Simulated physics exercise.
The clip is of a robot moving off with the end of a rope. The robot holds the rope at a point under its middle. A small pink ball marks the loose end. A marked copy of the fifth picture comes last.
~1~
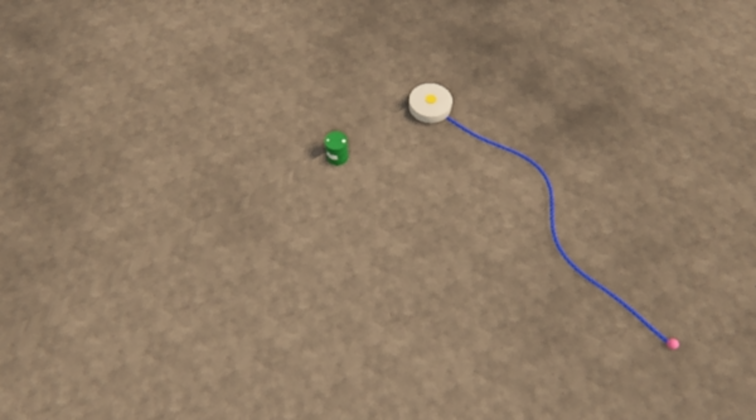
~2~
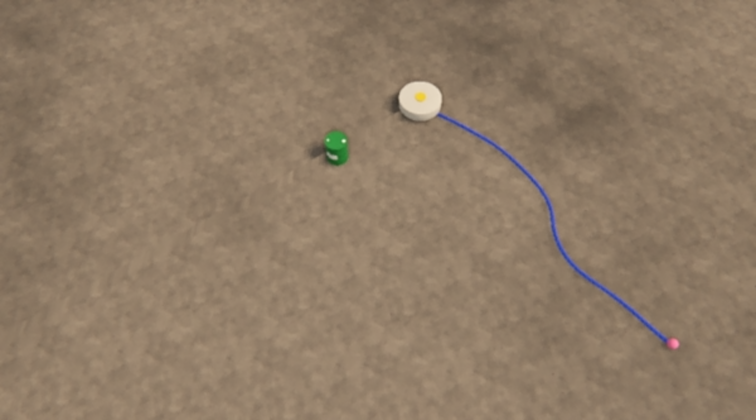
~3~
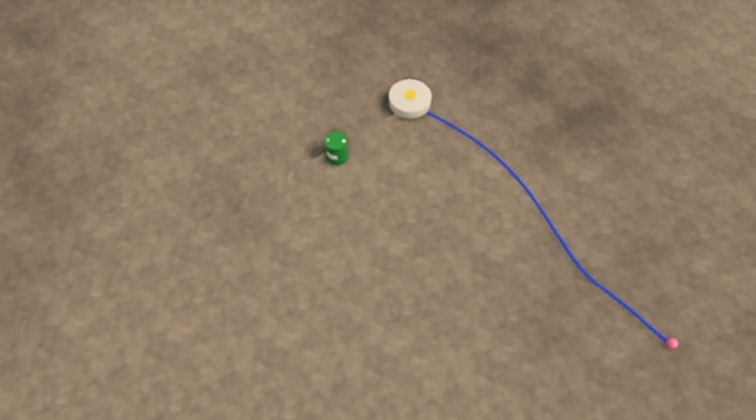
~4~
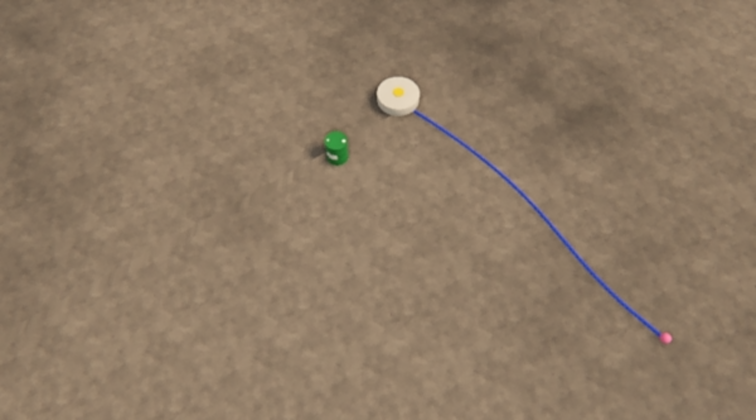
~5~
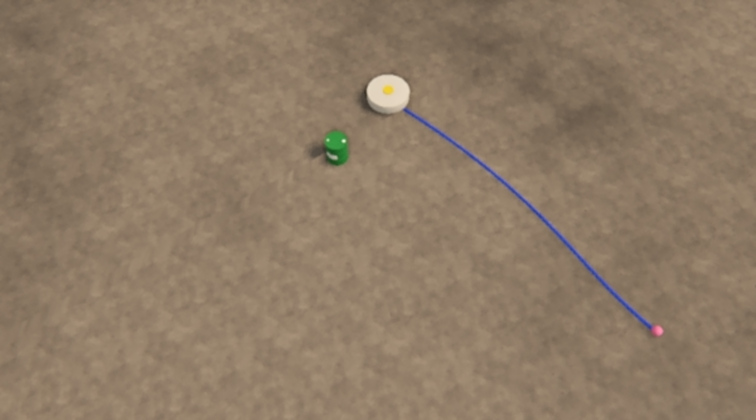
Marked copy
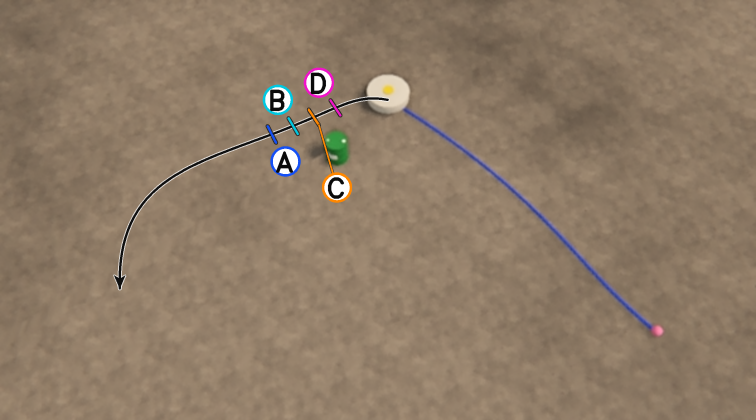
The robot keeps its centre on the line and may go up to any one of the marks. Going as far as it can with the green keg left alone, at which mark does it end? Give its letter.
Stop at A.
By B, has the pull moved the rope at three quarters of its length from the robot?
Yes.
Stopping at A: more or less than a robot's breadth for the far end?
More.
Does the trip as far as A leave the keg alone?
Yes.
On the marked copy, A at (272, 134); B at (293, 126); C at (314, 117); D at (335, 108); the route from (388, 100) via (224, 152) to (120, 289).
Following A. Soon after the start, robot (346, 99), middle of the rope (490, 181), free end (628, 304).
Later, robot (307, 115), middle of the rope (465, 174), free end (608, 285).
In the end, robot (271, 130), middle of the rope (437, 172), free end (588, 266); nothing has been touched.
As for the rest, B is safe but short; C is safe but short; D is safe but short.
